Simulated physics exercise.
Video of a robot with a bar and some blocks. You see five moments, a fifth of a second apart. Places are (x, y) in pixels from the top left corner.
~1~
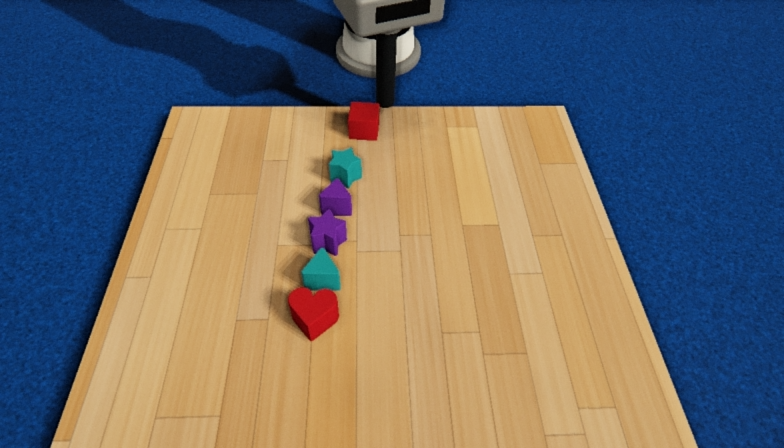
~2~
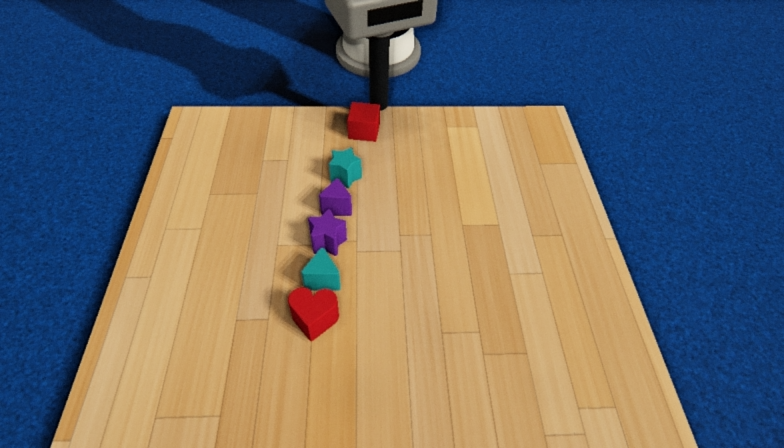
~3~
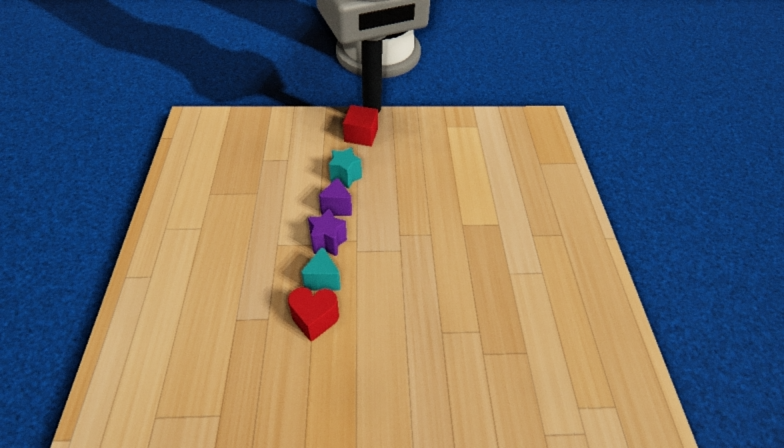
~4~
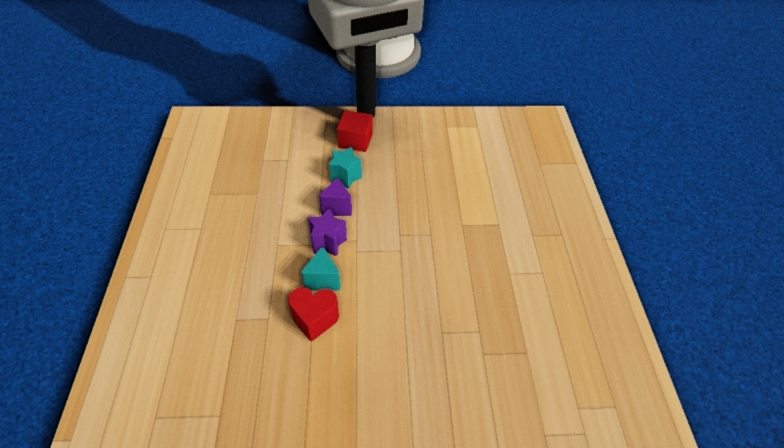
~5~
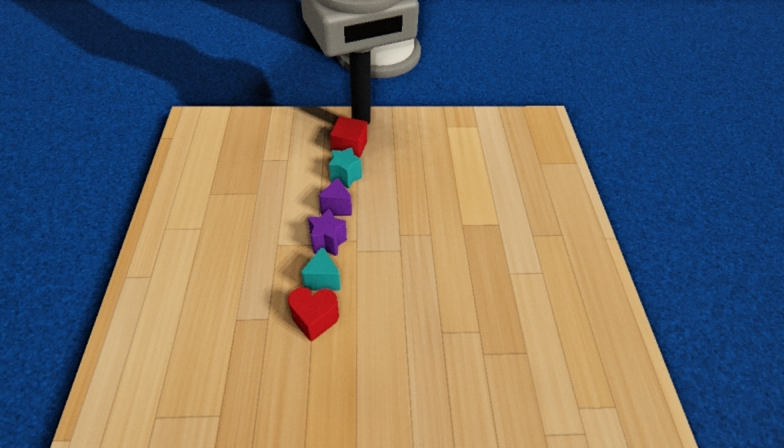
A robot bar pushes the red square block down and slightly left toward the turquoise star.
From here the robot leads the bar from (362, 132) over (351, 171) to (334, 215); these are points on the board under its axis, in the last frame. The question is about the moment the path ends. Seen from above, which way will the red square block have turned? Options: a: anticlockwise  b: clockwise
b.
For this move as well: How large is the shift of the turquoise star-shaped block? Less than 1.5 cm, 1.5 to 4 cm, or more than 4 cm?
Distance: More than 4 cm.
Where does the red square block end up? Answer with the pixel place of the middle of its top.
My prediction: (320, 156).
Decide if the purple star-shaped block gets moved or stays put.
Once the path ends, it is somewhere new.
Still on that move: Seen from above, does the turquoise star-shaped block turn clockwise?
Short answer: Yes.
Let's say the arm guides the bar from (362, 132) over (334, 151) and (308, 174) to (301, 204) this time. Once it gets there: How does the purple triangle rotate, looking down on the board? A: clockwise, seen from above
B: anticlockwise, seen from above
Option A.
The first path, step by step. One third of the way, bar at (355, 146); turquoise star-shaped block at (340, 169), turned 15° anticlockwise; red square block at (332, 148), turned 45° clockwise.
Two thirds of the way, bar at (347, 174); purple triangle at (332, 201); turquoise star-shaped block at (332, 180), turned 25° anticlockwise; red square block at (320, 156), turned 70° clockwise.
At the end, bar at (333, 204); purple star-shaped block at (324, 232), turned 15° anticlockwise; purple triangle at (310, 212), turned 65° anticlockwise; turquoise star-shaped block at (309, 192), turned 45° clockwise; red square block at (320, 156), turned 75° clockwise.
